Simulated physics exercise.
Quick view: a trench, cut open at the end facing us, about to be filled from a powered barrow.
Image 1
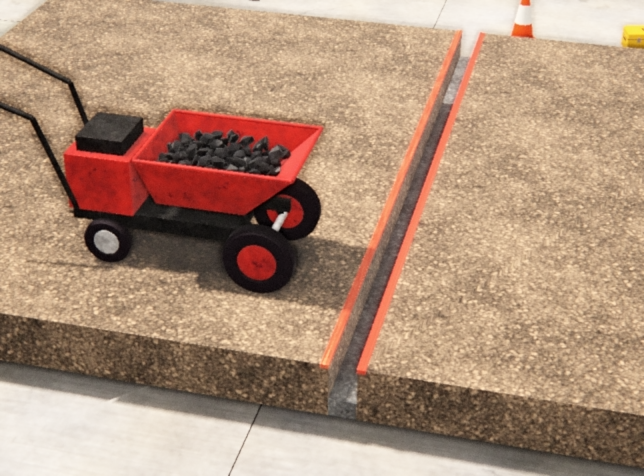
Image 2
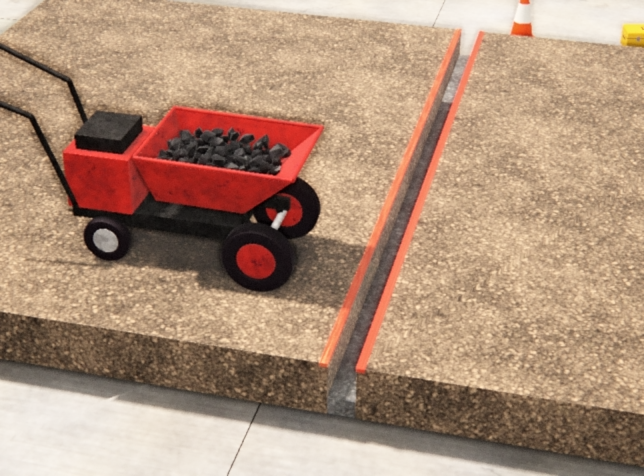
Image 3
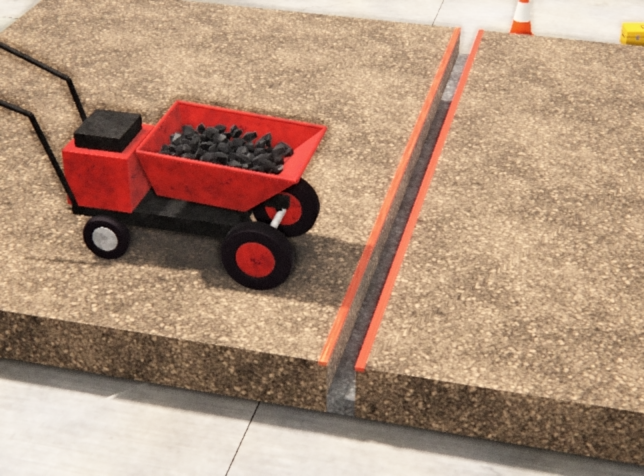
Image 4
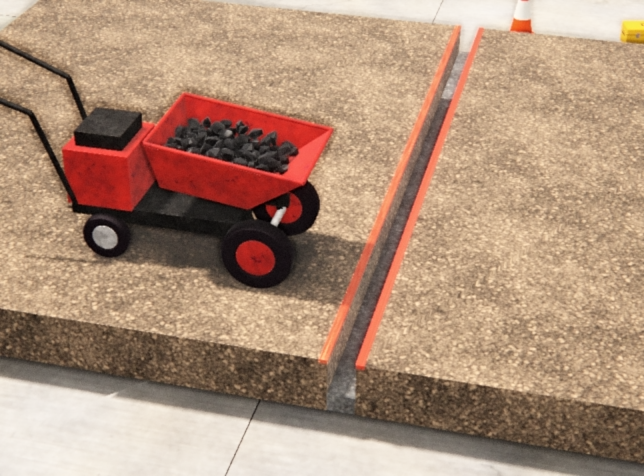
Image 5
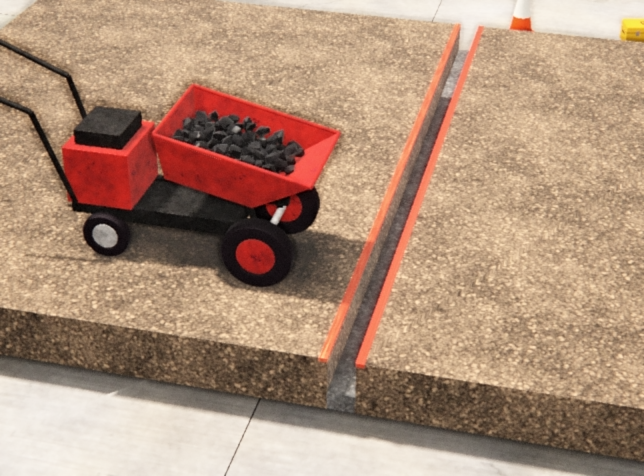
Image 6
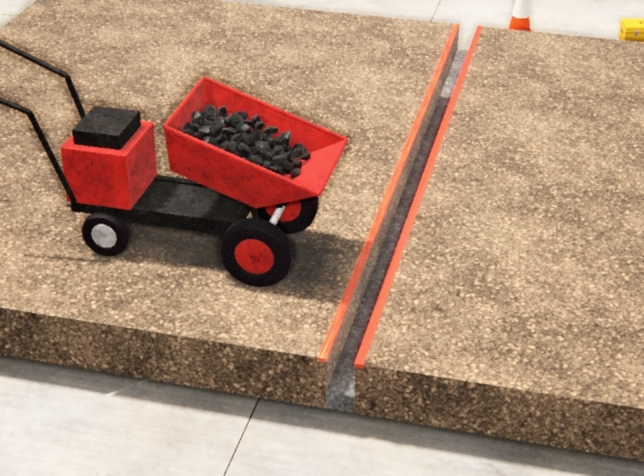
At the start, a red powered barrow loaded with black lumps stands on a speckled brown slab, its skip level, left of a narrow trench edged in orange-red. The skip then tilts gradually toward the trench, its back end rising while the wheels stay put, until it is clearly slanted with the lumps still inside.
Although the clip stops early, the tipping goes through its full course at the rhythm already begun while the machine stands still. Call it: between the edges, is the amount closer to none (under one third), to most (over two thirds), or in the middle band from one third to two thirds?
In the middle band.
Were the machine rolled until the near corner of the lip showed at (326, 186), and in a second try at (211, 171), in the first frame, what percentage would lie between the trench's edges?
That works out to 0 per cent for the first position and 30 per cent for the second.
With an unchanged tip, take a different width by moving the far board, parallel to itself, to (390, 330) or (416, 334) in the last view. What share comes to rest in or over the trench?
You'd get 80 in a hundred the first time and 100 in a hundred the second.
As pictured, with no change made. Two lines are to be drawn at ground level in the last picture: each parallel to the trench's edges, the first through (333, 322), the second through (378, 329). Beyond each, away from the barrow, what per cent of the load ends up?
I'd say some 100 in a hundred, and after that 50 in a hundred.
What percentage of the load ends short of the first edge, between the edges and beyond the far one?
I'd say about 0 per cent short, about 40 between and about 60 beyond.
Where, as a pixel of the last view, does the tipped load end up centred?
Once it all stops, the middle lies near (404, 272).
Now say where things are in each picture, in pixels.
In the first picture, lip of the skip near (292, 181), level; top of the load near (221, 154), lumps of coal; first edge of the trench near (339, 328); far edge near (375, 334), the trench under half as wide as the skip, and about as deep as wide.
In the second picture, lip of the skip near (292, 181), level; top of the load near (210, 155).
In the third picture, lip of the skip near (296, 181), tipped barely; top of the load near (213, 151).
In the fourth picture, lip of the skip near (303, 183), tipped a little; top of the load near (212, 141).
In the fifth picture, lip of the skip near (311, 187), tipped a little; top of the load near (209, 134).
In the sixth picture, lip of the skip near (319, 194), tipped clearly; top of the load near (218, 130); first edge of the trench near (337, 322); far edge near (372, 327).
Shortly afterwards, skip tipped steeply; the whole lot in the skip.
Next, skip tipped right over; near two thirds in the skip; a little in or heaped over the trench; near a quarter beyond it; only a few falling.
Some moments later, skip tipped right over; only a few in the skip; near a third in or heaped over the trench; near two thirds beyond it.
In the end, skip tipped right over; near half in or heaped over the trench; near half beyond it.
